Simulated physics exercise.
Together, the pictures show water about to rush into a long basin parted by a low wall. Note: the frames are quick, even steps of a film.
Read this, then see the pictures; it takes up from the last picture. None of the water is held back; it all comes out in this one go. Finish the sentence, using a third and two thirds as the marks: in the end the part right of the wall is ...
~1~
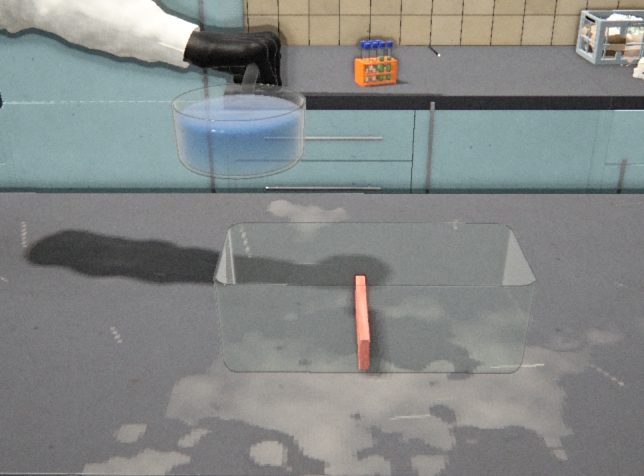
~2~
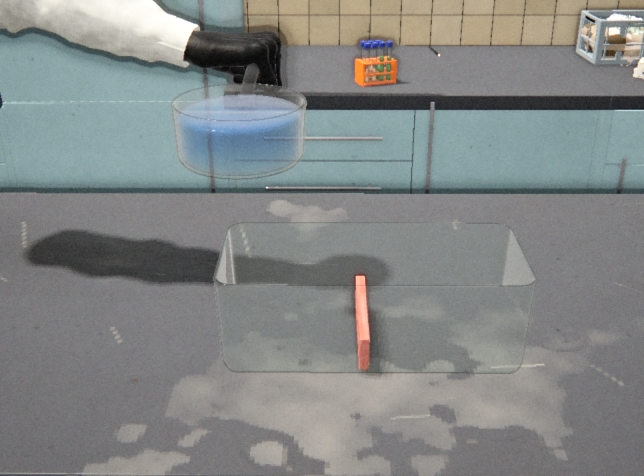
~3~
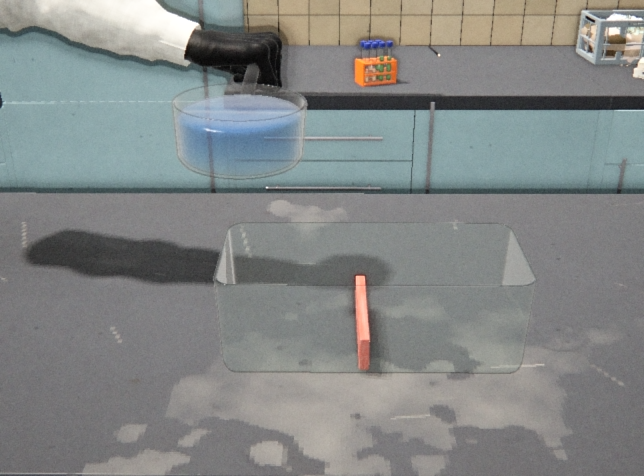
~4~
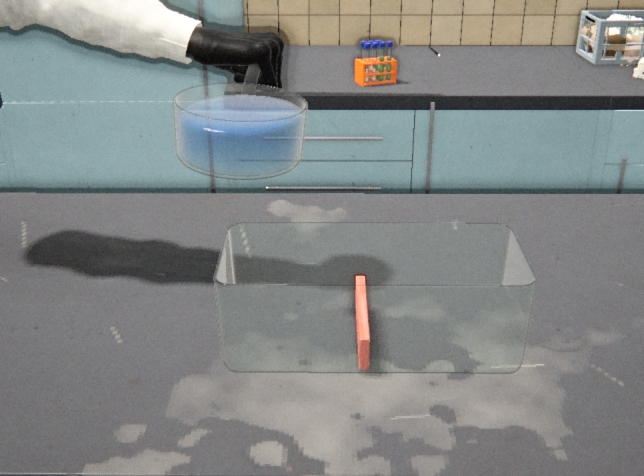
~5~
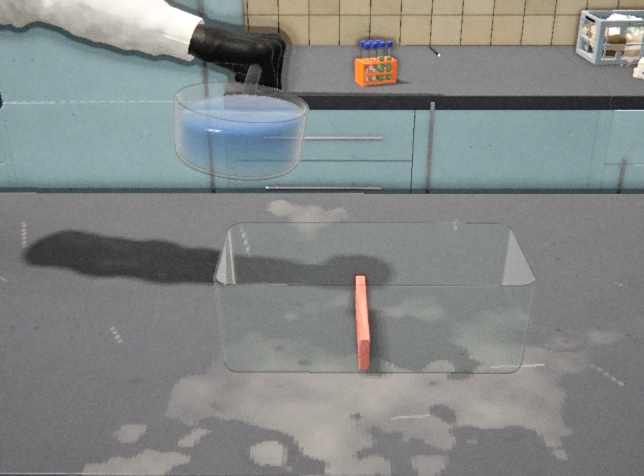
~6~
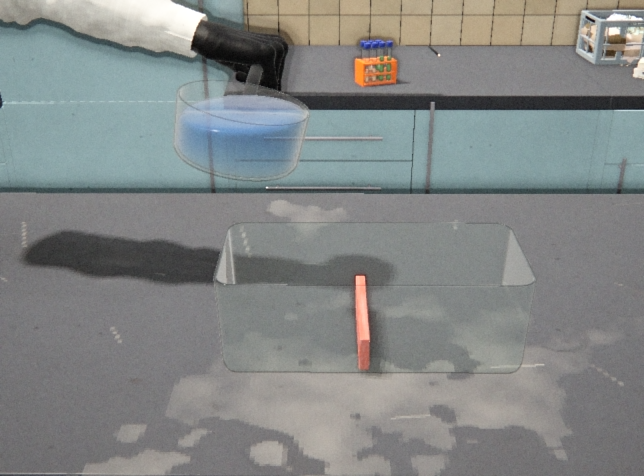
Between a third and two thirds of the whole.
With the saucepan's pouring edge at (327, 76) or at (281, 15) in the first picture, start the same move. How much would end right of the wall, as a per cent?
First try: Near 75 percent; second try: Near 50 percent.
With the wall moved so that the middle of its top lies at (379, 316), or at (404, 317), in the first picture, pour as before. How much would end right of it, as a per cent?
40 % then 10 %, approximately.
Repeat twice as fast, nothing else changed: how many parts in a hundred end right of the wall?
It works out near 35 %.
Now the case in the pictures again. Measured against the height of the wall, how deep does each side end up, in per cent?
Left side 30 percent, right side 40 percent.
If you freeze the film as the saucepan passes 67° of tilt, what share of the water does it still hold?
Around 45 in a hundred has not poured out yet.
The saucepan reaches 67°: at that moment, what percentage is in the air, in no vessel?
It works out to about 35 percent.
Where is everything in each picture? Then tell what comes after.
The first picture shows tilt 0°; pouring edge (305, 103); surface from (177, 111) to (302, 111); the long basin's rim runs from (222, 253) to (523, 254); the wall's top is at (362, 307).
The second picture shows tilt 0°; pouring edge (305, 103); surface from (177, 111) to (303, 112).
The third picture shows tilt 2°; pouring edge (305, 105); surface from (178, 110) to (303, 112).
The fourth picture shows tilt 4°; pouring edge (306, 108); surface from (179, 110) to (304, 112).
The fifth picture shows tilt 7°; pouring edge (308, 111); surface from (179, 110) to (305, 112).
The sixth picture shows tilt 11°; pouring edge (309, 116); surface from (180, 111) to (307, 113).
A moment on, the saucepan is tipped part way and 44 per cent is still to pour, 5 is left of the wall and 15 right of it.
Next, the saucepan is tipped right over and 5 per cent is still to pour, 34 is left of the wall and 55 right of it.
Then the saucepan is tipped right over and 0 per cent is still to pour, 44 is left of the wall and 56 right of it.
Later the saucepan is tipped right over and 0 per cent is still to pour, 44 is left of the wall and 56 right of it.
In the end 44 per cent lies left of the wall, 56 right of it and 1 outside.
